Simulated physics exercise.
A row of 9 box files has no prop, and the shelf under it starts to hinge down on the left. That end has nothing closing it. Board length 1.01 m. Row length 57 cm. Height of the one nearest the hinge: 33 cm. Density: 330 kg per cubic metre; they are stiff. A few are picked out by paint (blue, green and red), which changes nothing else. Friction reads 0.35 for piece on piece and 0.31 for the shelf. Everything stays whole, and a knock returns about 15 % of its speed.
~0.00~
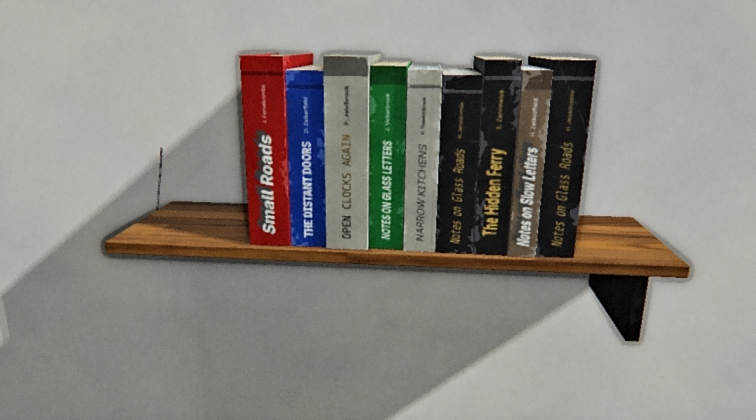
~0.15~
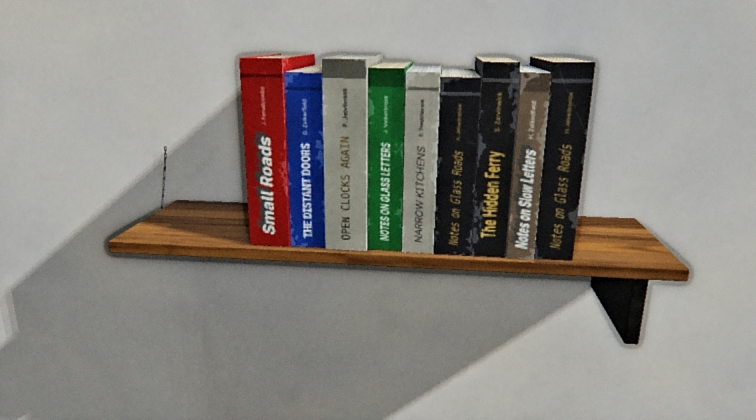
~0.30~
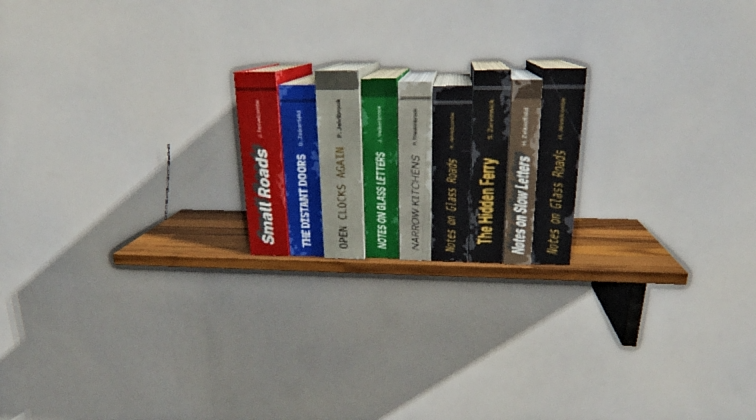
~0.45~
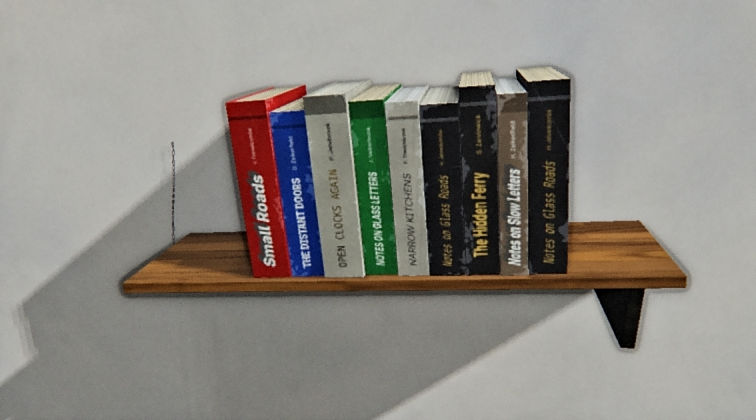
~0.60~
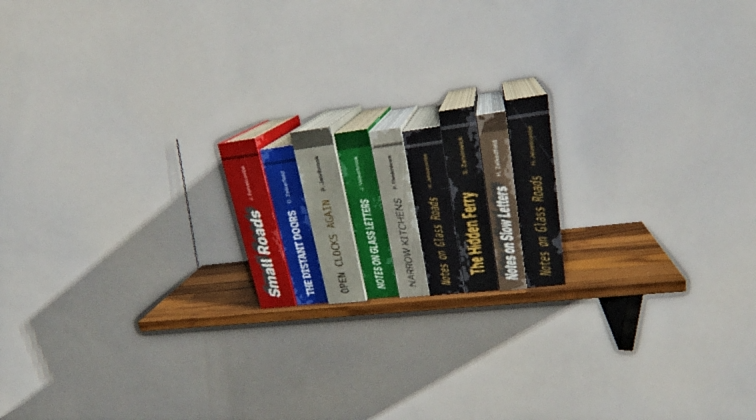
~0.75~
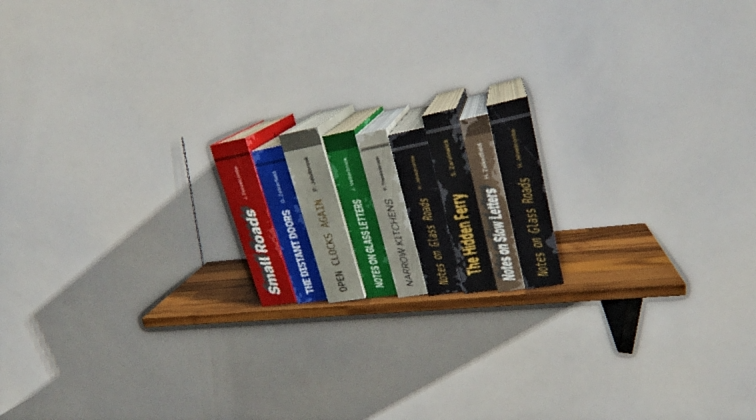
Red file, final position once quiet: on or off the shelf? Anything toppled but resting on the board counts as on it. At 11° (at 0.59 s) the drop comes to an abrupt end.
Off.
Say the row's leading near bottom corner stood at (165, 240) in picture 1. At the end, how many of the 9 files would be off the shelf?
With that change the number is 3.
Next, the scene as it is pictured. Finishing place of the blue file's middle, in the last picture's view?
Its middle finishes near pixel (143, 277) of the last picture.
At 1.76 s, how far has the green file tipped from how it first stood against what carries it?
It's at some 60 degrees.
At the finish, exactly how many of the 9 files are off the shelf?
1 in total.
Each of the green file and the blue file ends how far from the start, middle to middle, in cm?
The green one ends around 30 cm from its start and the blue one around 50 cm.
After 0.96 s, none of the 9 files off the shelf, 9 disturbed; red file leaning 17°; blue file leaning 17°.
After 1.20 s, none of the 9 files off the shelf, 9 disturbed; red file leaning 56°; blue file leaning 39°.
After 1.46 s, 1 of the 9 files off the shelf; red file on its side; blue file on its side.
After 1.76 s, 1 of the 9 files off the shelf; red file upside down; blue file on its side.
By the end (2.2 s), 1 of the 9 files off the shelf; red file on its side; blue file on its side; green file on its side. As the last picture would show them, middles, blue file near (143, 278).
